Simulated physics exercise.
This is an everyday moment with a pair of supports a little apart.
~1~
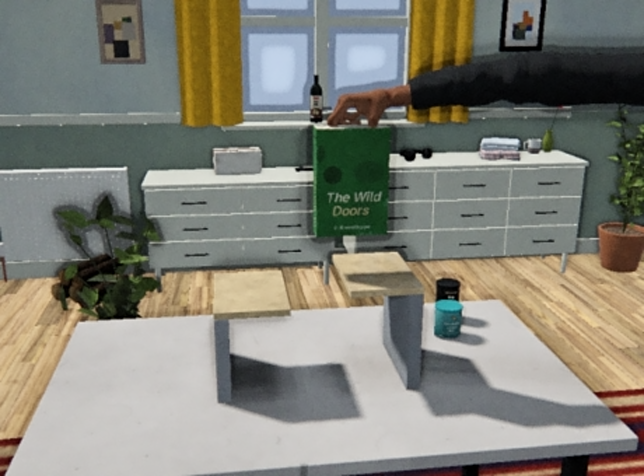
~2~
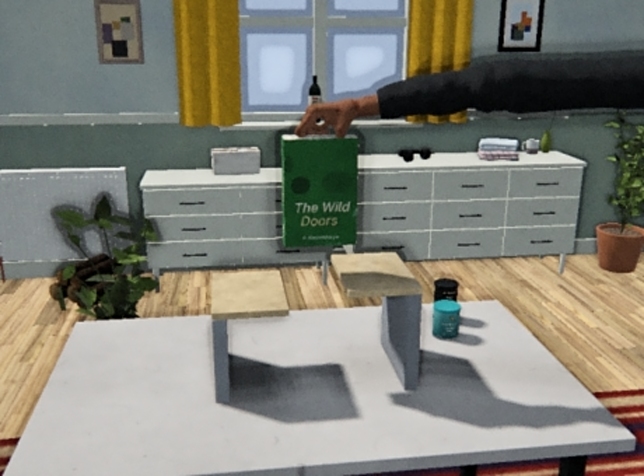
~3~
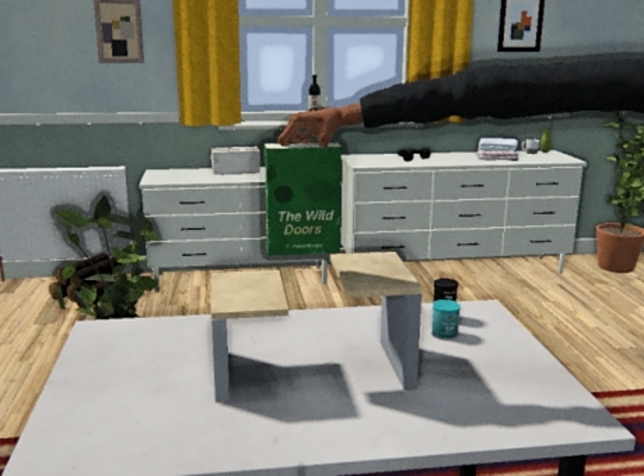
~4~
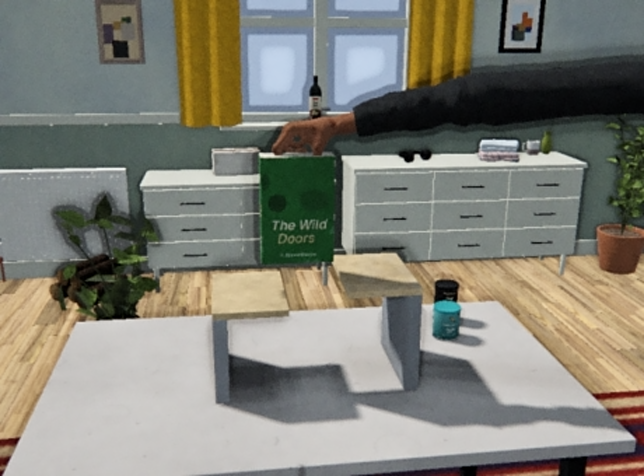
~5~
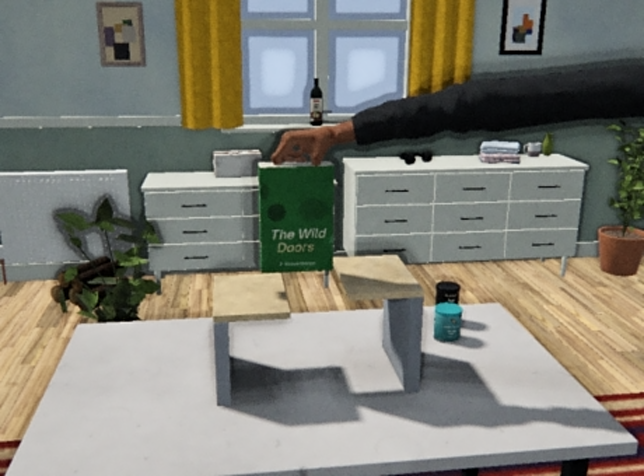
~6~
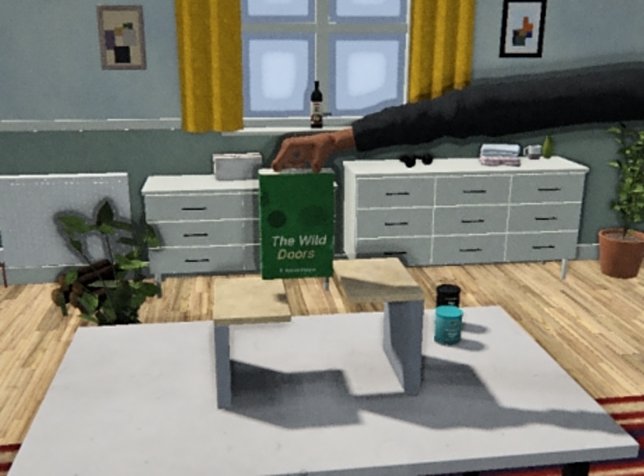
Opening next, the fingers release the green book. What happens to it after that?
It rests on the supports.
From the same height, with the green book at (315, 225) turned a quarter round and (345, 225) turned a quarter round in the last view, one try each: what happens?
The first attempt makes it through, the second attempt does not get through.
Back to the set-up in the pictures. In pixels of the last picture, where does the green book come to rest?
Around (319, 253).
Then, 0.20 s later than the last frame, green book moved a little near (297, 244).
Then, 0.30 s later than the last frame, green book tilted by 11° near (306, 246).
Then, 0.40 s later than the last frame, green book tilted by 35° near (317, 252).
When it is over, lying over on the stand or table, green book; the other 2 as before. End places, in pixels of the last picture, green book near (319, 252). The book is caught.
